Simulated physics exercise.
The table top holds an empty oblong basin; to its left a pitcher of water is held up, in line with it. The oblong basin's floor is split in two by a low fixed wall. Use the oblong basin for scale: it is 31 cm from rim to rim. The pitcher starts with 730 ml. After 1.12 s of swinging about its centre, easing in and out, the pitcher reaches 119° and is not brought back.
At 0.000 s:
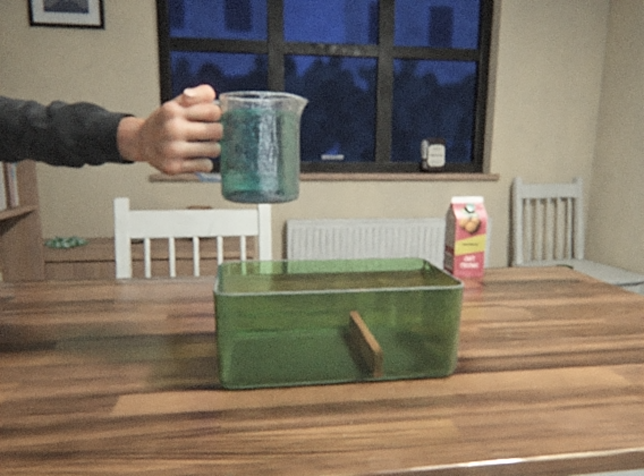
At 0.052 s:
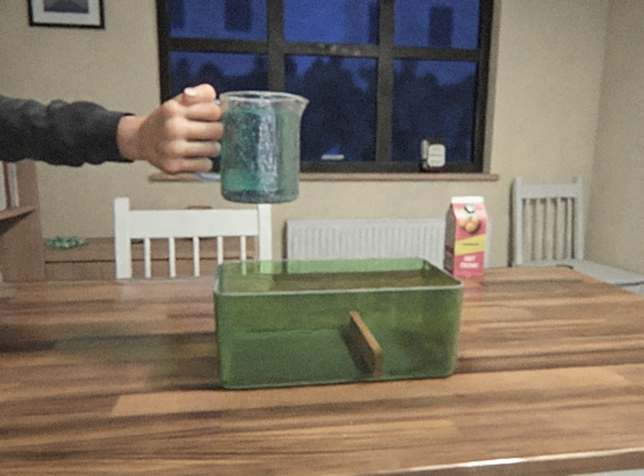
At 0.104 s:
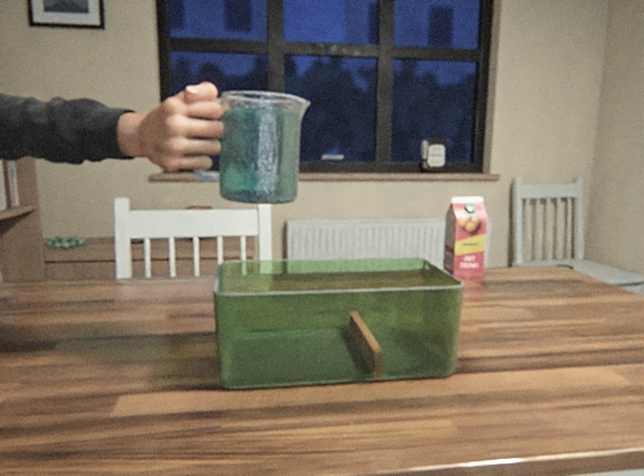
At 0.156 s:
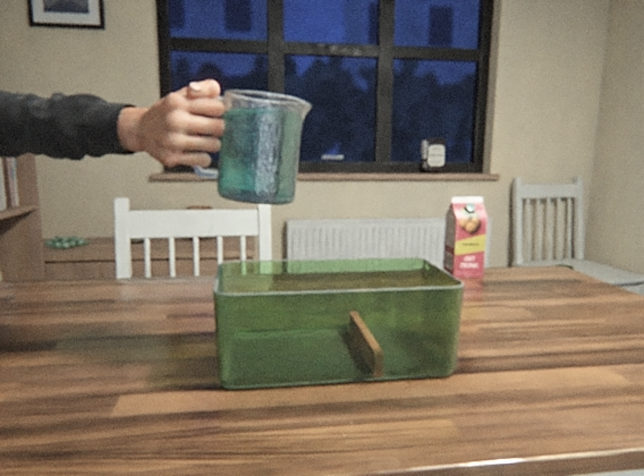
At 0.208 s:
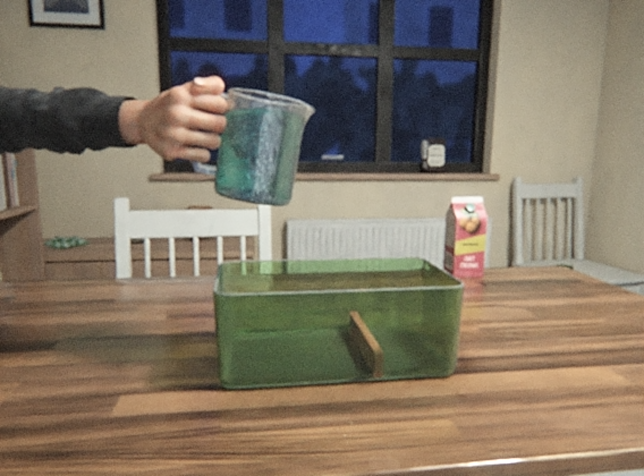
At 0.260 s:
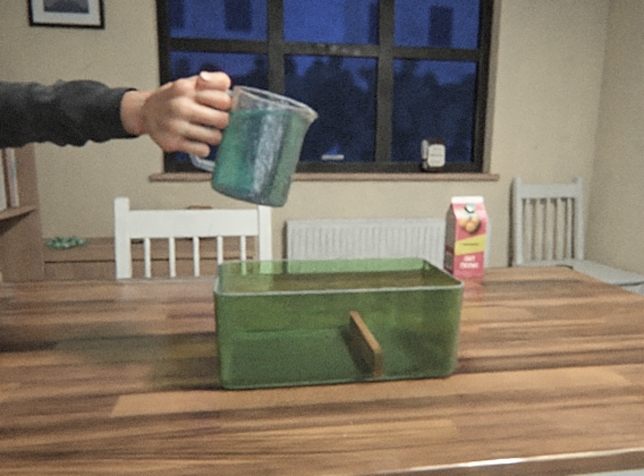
A hand holds a pitcher of water above a green basin and tilts it slightly rightward.
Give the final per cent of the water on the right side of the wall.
The right side ends with about 56 per cent.
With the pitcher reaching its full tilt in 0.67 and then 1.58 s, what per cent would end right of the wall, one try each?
Respectively about 40 and 65 percent.
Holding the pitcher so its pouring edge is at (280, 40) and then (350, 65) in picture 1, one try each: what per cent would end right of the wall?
Respectively 45 and 50 %.
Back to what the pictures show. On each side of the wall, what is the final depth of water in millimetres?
I'd expect close to 10 mm on the left and close to 26 mm on the right.
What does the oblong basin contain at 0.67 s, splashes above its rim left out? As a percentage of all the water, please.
Some 5 per cent.
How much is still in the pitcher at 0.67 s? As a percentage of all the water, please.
Around 78 percent.
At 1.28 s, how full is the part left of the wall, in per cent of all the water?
Left share: Approx. 38 %.
Then, 0.67 s in, the tilt is 77° and 77 per cent is still to pour, 1 is left of the wall and 4 right of it.
Then, 0.97 s in, the tilt is 114° and 18 per cent is still to pour, 11 is left of the wall and 49 right of it.
Then, 1.28 s in, the tilt is 119° and 0 per cent is still to pour, 39 is left of the wall and 58 right of it.
Then, 1.62 s in, the tilt is 119° and 0 per cent is still to pour, 41 is left of the wall and 57 right of it.
Finally, 41 per cent lies left of the wall, 56 right of it and 2 outside.
